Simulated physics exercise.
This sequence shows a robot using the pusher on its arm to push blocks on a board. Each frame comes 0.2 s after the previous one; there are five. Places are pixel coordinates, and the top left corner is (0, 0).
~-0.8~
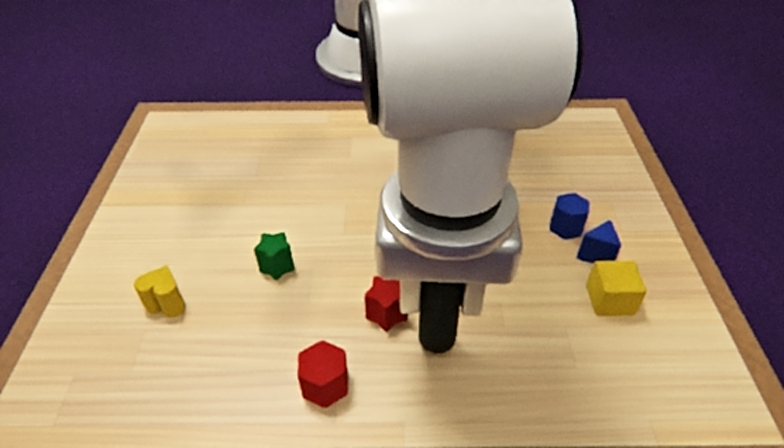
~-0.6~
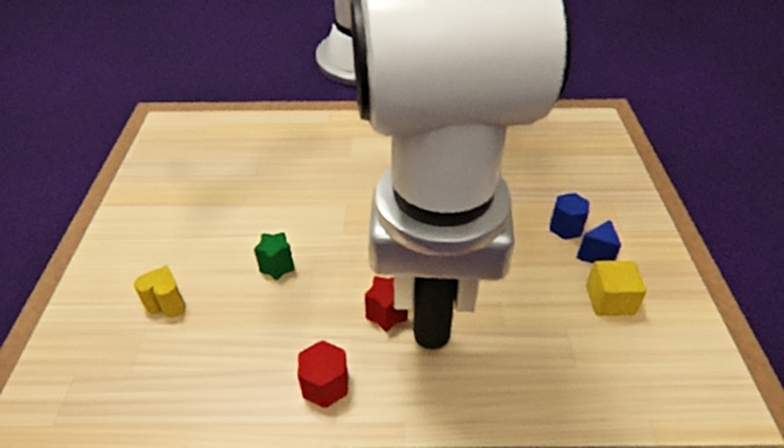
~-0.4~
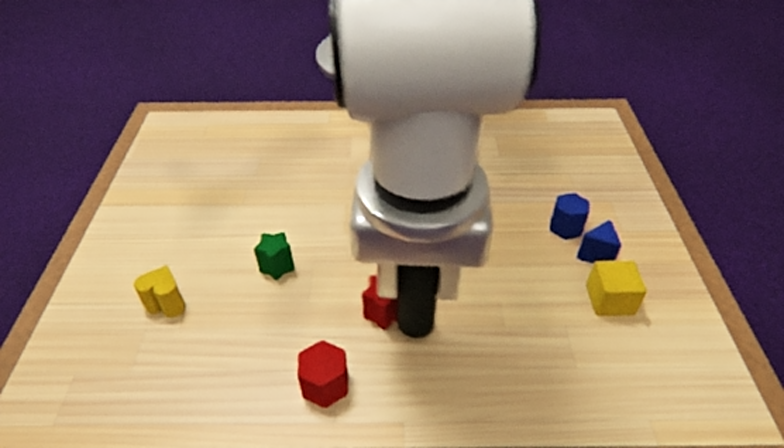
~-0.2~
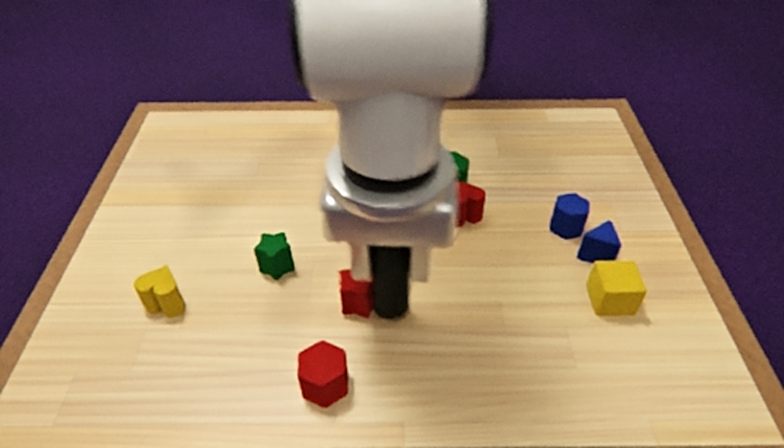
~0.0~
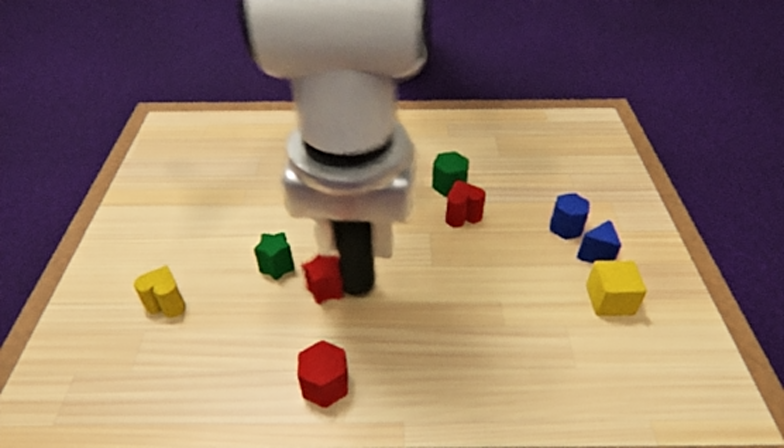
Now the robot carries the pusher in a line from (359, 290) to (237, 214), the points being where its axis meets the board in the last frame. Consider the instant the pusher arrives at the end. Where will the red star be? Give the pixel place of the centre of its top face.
The centre of its top will be at (278, 250).
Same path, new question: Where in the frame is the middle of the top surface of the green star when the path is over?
I think it will end close to (246, 242).
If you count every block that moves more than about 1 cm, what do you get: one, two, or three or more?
I'm going with two.
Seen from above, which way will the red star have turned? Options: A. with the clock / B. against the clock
(B)
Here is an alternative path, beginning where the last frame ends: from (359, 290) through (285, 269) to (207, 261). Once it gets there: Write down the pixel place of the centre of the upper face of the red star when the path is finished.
For the centre of its top, I'd go with (166, 237).
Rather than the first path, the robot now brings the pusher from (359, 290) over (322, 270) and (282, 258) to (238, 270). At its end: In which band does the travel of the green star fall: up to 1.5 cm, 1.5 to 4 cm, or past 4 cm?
It goes beyond 4 cm.
On the path given first. One third of the way, pusher (315, 254); green star (252, 241), turned 20° clockwise; red star (283, 252), turned 40° anticlockwise.
Two thirds of the way, pusher (273, 228); green star (246, 242), turned 40° clockwise; red star (278, 250), turned 65° anticlockwise.
At the end, pusher (235, 207); green star (246, 242), turned 40° clockwise; red star (278, 250), turned 65° anticlockwise.
